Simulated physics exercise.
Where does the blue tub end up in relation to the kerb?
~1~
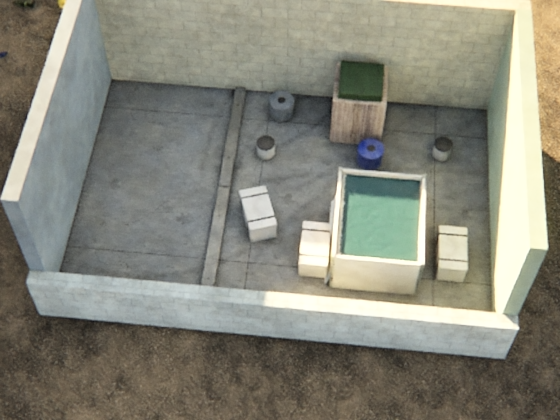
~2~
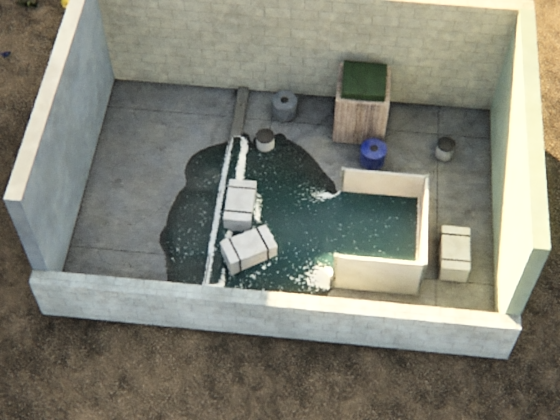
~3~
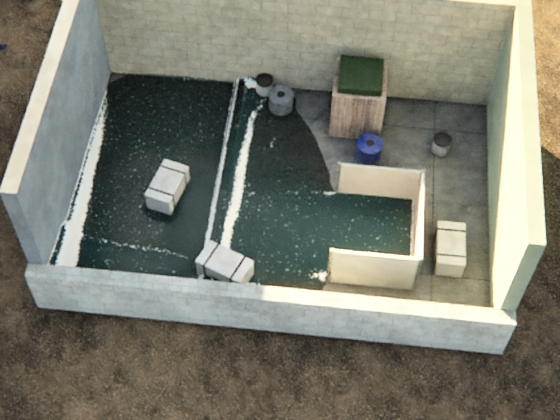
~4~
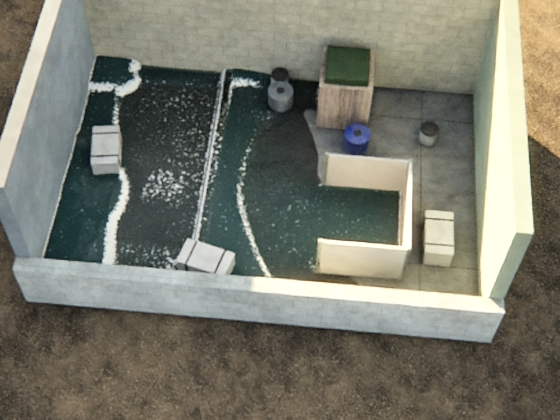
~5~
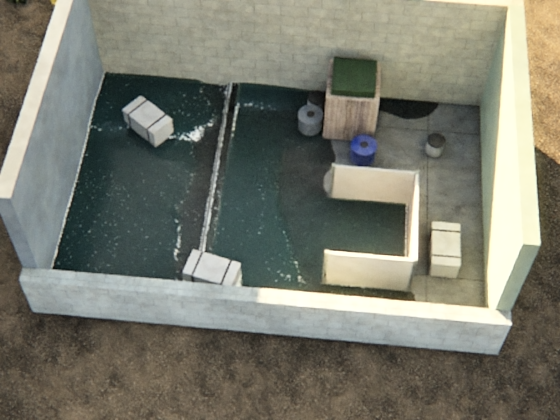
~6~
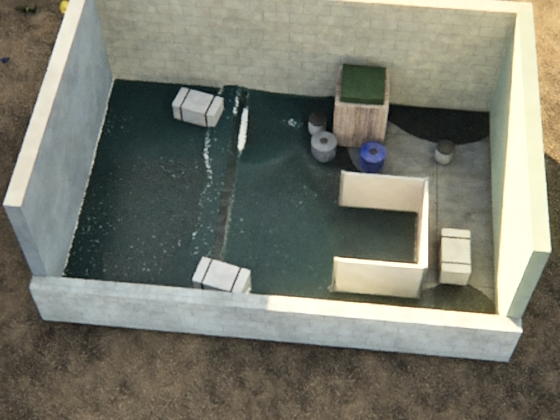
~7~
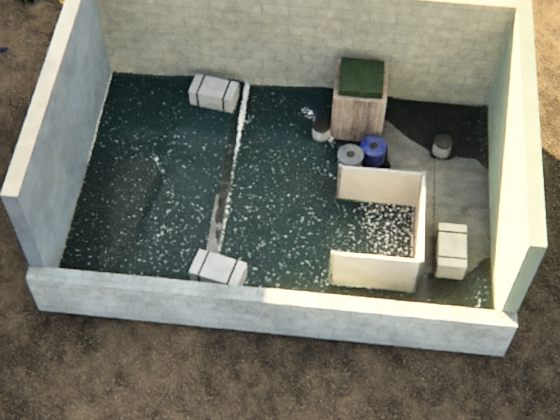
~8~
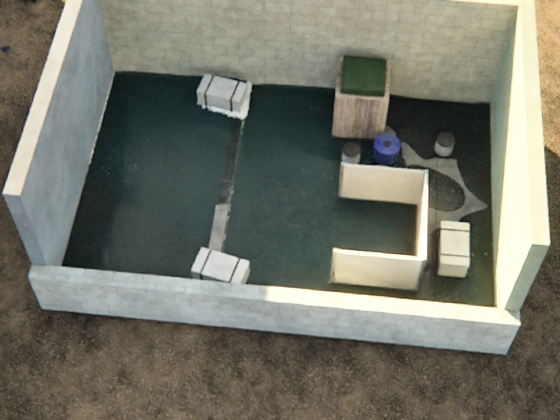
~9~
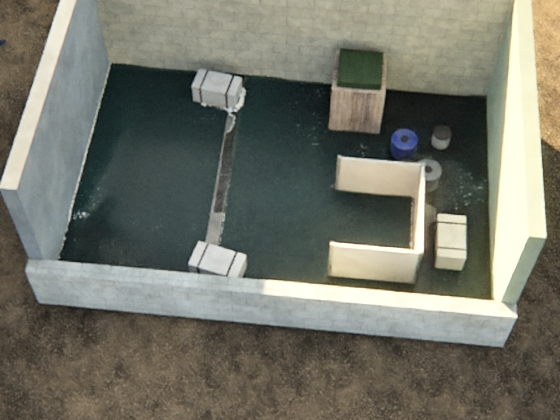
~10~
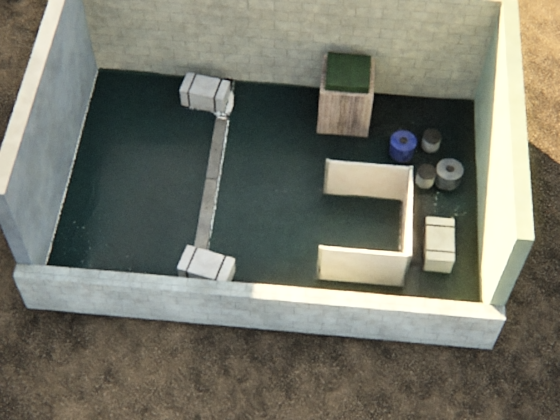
It never reaches the kerb and stays on the tank's side, ending a little to the right of where it began, close to the grey tubs.
A pale-walled concrete yard is seen from high above, with a low kerb running across its floor. An open tank of green water stands at right among white boxes, grey tubs and a blue tub, near a wooden crate with a green top. The tank's left side gives way, and water surges left over the kerb, pushing two boxes. One lodges at the kerb's near end, while the other drifts across the left side, then back along the far wall to the kerb. Water spreads right, and the tubs end clustered behind the tank's right end.
